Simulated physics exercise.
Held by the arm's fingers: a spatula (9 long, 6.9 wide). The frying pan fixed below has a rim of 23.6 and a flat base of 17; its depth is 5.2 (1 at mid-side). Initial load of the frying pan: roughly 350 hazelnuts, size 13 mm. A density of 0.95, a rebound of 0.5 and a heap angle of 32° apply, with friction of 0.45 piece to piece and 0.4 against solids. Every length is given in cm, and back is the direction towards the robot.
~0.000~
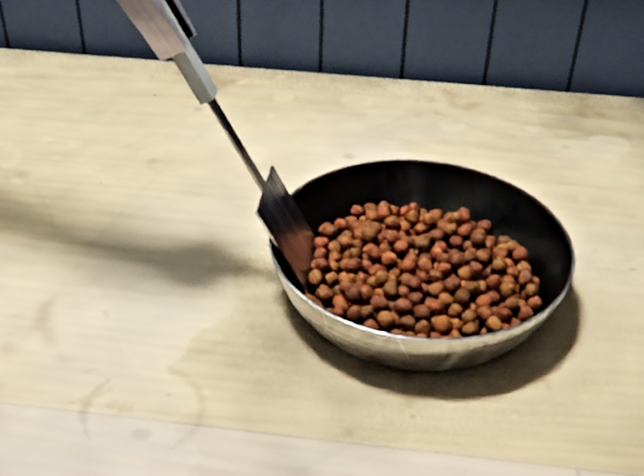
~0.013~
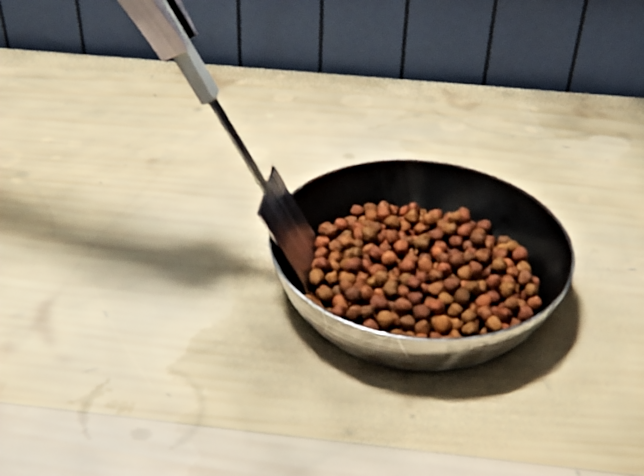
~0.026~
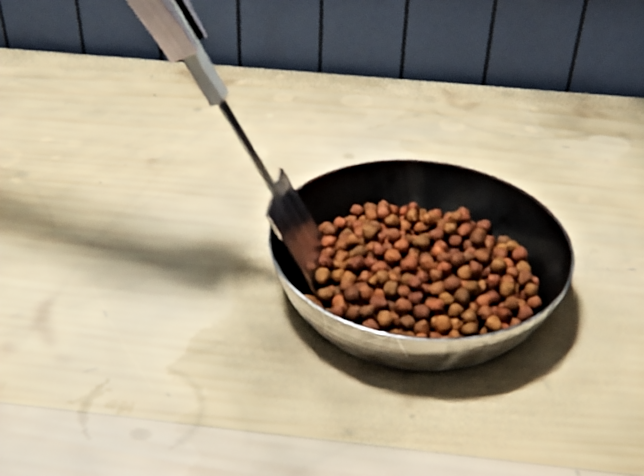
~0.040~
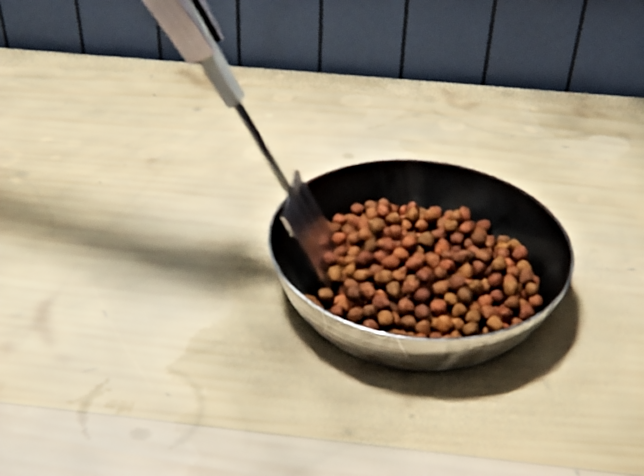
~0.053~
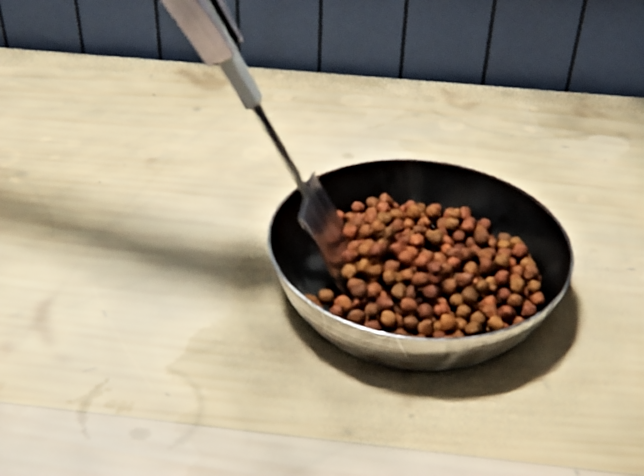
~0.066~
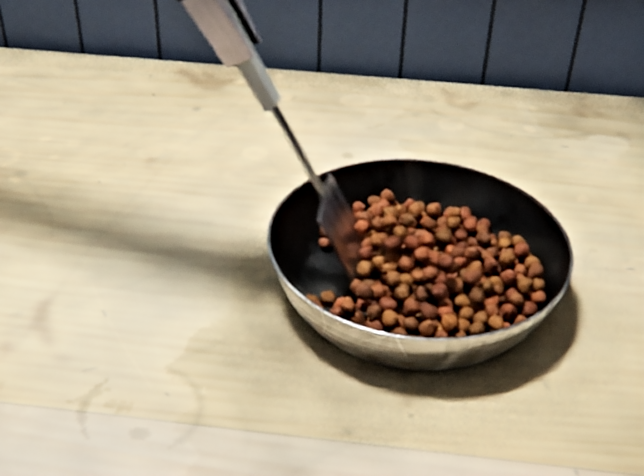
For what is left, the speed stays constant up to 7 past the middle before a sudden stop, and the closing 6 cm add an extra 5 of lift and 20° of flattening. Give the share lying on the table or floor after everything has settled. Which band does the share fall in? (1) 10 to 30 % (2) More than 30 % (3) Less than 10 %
10 to 30 % (1).
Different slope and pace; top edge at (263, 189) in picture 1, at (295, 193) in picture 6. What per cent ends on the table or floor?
About 5 per cent.
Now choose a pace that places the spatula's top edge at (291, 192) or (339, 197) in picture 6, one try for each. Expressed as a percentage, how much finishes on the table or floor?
About 0 and 20 per cent.
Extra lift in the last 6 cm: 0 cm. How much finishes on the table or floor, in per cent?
It comes to near 5 percent.
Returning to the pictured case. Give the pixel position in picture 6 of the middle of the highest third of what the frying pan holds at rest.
The middle lies somewhere around (495, 272).
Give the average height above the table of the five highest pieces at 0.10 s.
About 7 cm.
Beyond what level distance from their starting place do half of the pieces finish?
The figure is about 2 cm.
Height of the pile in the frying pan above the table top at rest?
Close to 5.0 centimetres high.
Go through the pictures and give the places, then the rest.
Spatula top edge at (264, 188), sloping 62°; upper third of the load around (418, 269), from x 310 to 535, top at y 210; 354 in the frying pan, in the first frame.
Spatula top edge at (266, 189), sloping 62°; upper third of the load around (418, 269), from x 310 to 535, top at y 210, in the second frame.
Spatula top edge at (274, 190), sloping 62°; upper third of the load around (409, 266), from x 310 to 535, top at y 210, in the third frame.
Spatula top edge at (290, 192), sloping 62°; upper third of the load around (411, 264), from x 310 to 535, top at y 205, in the fourth frame.
Spatula top edge at (307, 194), sloping 62°; upper third of the load around (411, 265), from x 310 to 535, top at y 200, in the fifth frame.
Spatula top edge at (324, 195), sloping 62°; upper third of the load around (419, 264), from x 310 to 540, top at y 200; 354 in the frying pan, in the sixth frame.
By 0.10 s, sloping 62°, highest piece 8 above the table; 354 in the frying pan.
By 0.13 s, sloping 55°, highest piece 10 above the table; 354 in the frying pan.
By 0.35 s, sloping 42°, highest piece 9 above the table; 305 in the frying pan, 33 on the table or floor, 16 on the blade or in flight.
By 1.40 s, sloping 42°, highest piece 5 above the table; 305 in the frying pan, 49 on the table or floor.
Final count, 305 in the frying pan, 49 on the table or floor. That is 14 % on the table or floor.
